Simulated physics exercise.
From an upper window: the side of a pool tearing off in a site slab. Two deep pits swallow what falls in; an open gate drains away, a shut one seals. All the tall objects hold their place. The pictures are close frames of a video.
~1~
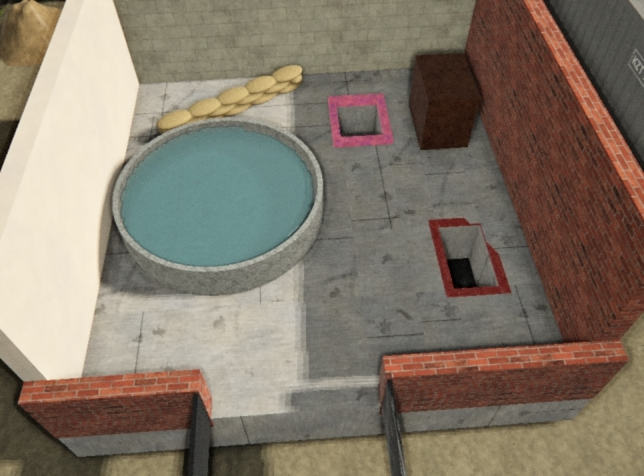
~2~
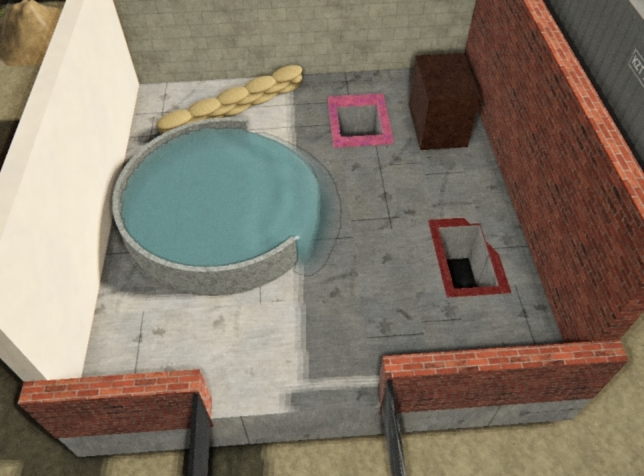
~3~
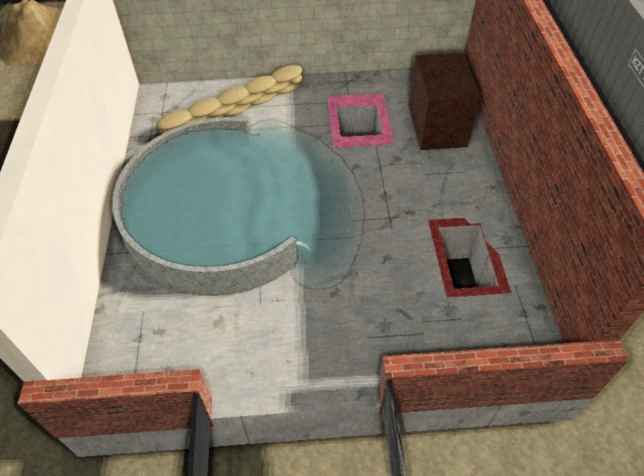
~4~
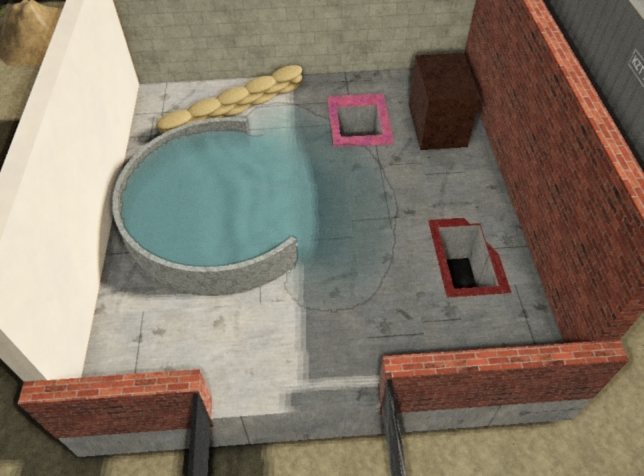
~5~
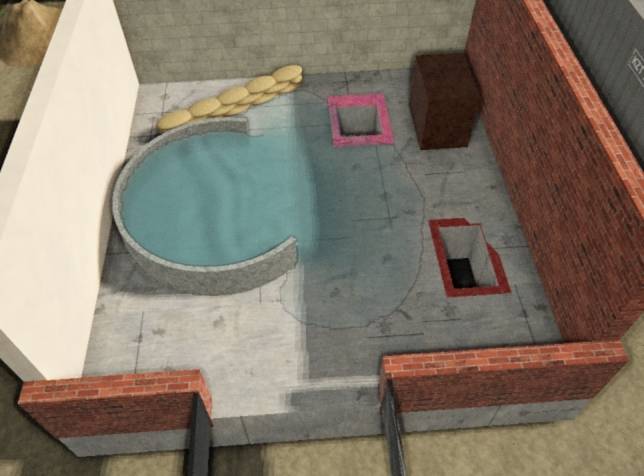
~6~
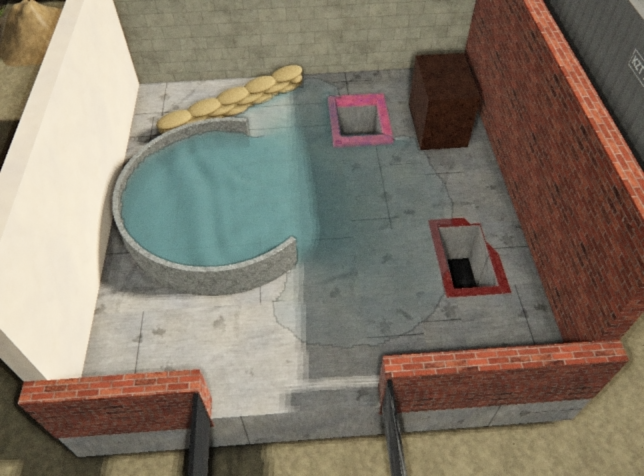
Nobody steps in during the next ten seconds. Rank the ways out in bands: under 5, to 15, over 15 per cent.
In the end: The gate takes under 5 %; the red pit takes over 15 %; the pink pit takes between 5 and 15 %.
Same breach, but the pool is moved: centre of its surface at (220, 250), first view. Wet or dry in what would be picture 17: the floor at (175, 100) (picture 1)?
At that place: Clear.
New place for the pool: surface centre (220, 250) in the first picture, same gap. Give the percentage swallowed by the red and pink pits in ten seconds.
In per cent: Red 45, pink 2.
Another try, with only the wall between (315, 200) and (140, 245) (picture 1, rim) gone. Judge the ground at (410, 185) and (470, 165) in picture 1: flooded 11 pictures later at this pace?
In that order: Not flooded, free of water.
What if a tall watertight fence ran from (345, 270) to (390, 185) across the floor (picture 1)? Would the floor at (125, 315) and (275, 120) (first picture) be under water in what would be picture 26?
One after the other: Not flooded, covered.
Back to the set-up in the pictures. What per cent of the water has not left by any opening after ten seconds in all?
Roughly 60 per cent.
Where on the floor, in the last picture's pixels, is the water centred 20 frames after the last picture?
Near (342, 181).
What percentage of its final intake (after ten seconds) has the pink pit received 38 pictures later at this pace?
Close to 95 %.
A moment on, water covers 45 % of the floor; the gate 0 %, the red pit 2 %, the pink pit 1 %.
Next, water covers 55 % of the floor; the gate 0 %, the red pit 5 %, the pink pit 3 %.
Then, water covers 60 % of the floor; the gate 0 %, the red pit 12 %, the pink pit 5 %.
Later, water covers 85 % of the floor; the gate 1 %, the red pit 22 %, the pink pit 7 %.
In the end, water covers 95 % of the floor; the gate 3 %, the red pit 30 %, the pink pit 7 %.
